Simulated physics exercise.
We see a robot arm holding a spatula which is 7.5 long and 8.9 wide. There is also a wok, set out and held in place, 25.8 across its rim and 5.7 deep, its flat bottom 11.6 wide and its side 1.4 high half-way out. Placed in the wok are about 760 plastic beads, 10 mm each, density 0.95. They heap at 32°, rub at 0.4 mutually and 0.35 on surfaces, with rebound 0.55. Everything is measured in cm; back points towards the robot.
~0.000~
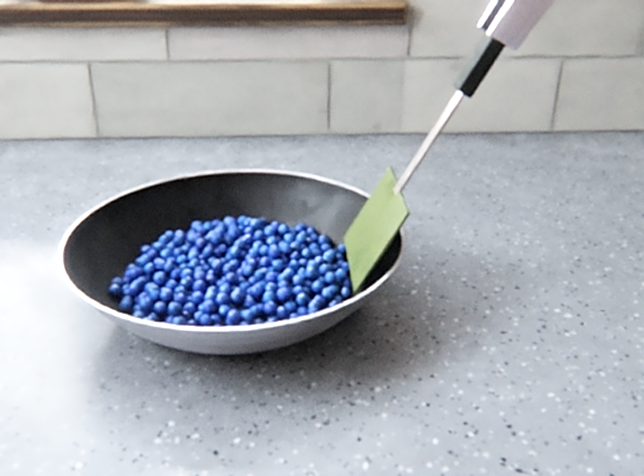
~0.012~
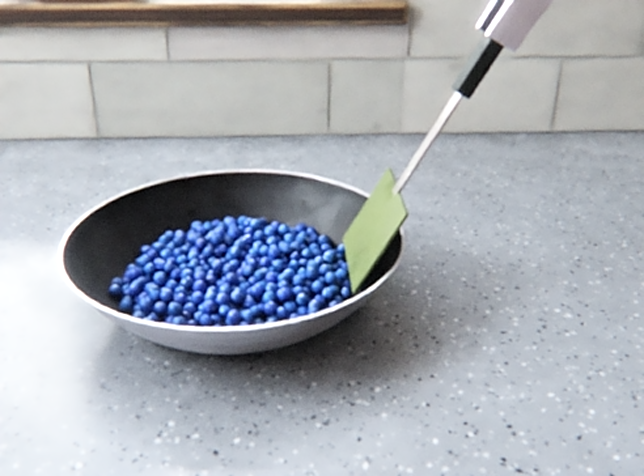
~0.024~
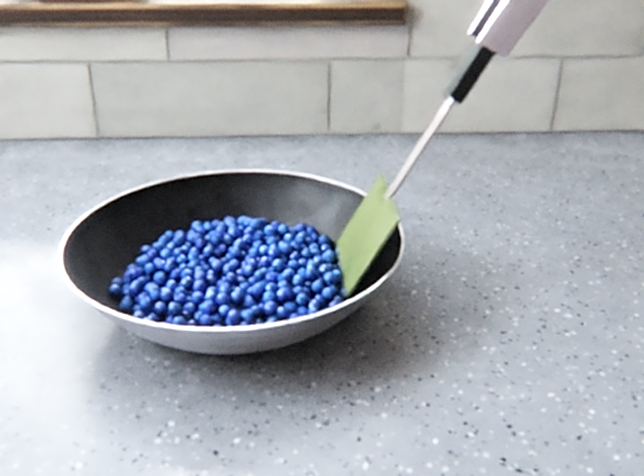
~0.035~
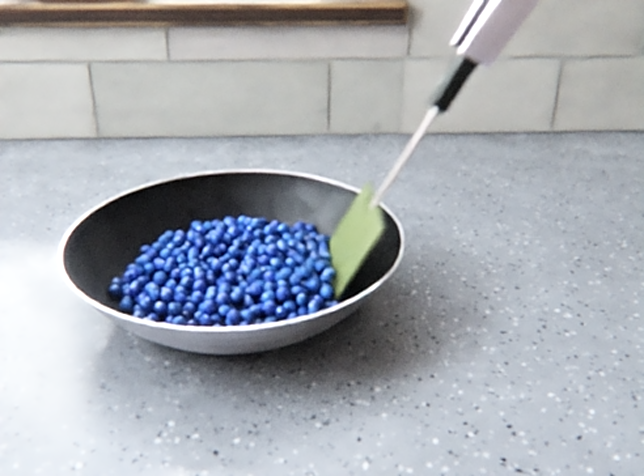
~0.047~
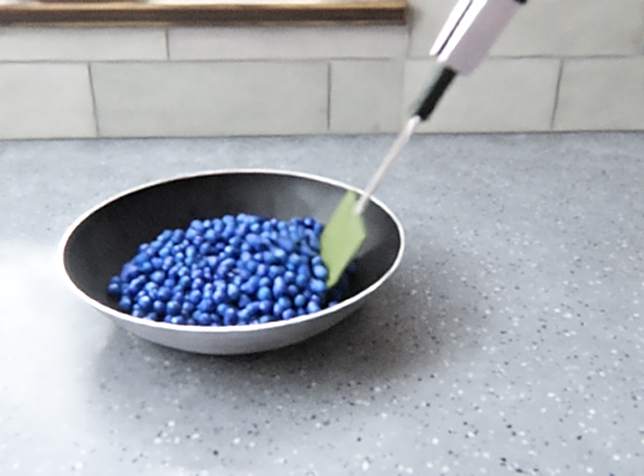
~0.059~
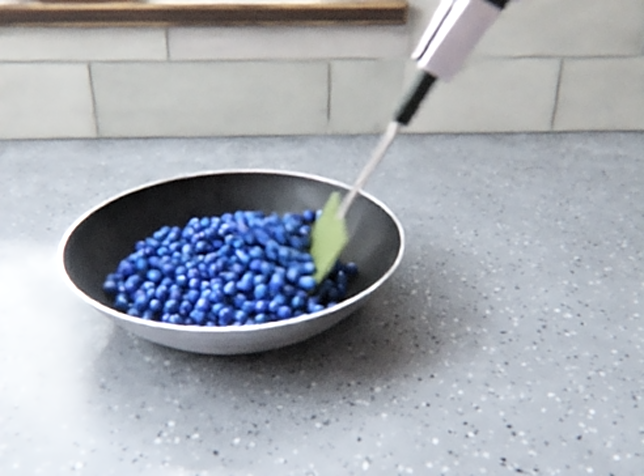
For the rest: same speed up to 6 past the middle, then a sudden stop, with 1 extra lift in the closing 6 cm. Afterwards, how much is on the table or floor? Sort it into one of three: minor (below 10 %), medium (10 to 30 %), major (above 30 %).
Medium, 10 to 30 %.
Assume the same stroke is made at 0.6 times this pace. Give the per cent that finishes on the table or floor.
I'd put it around 5 per cent.
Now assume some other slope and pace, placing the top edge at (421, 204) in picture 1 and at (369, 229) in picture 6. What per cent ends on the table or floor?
Off the vessel, on the table or floor: Some 10 percent.
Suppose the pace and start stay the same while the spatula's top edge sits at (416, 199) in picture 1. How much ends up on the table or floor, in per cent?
Around 15 percent ends up on the table or floor.
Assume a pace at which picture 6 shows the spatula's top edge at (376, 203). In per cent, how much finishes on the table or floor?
0 %.
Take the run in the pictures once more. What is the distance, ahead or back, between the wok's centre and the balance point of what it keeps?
What stays is shifted forward by around 4.0 cm.
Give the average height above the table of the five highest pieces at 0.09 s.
Height: Some 8 cm.
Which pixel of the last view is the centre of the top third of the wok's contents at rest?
(131, 258).
After 0.09 s, sloping 61°, highest piece 8 above the table; 762 in the wok.
After 0.12 s, sloping 61°, highest piece 10 above the table; 761 in the wok, 1 on the blade or in flight.
After 0.33 s, sloping 61°, highest piece 8 above the table; 618 in the wok, 96 on the table or floor, 48 on the blade or in flight.
After 1.38 s, sloping 61°, highest piece 6 above the table; 616 in the wok, 146 on the table or floor.
In the end, 616 in the wok, 146 on the table or floor. That is 19 % on the table or floor.
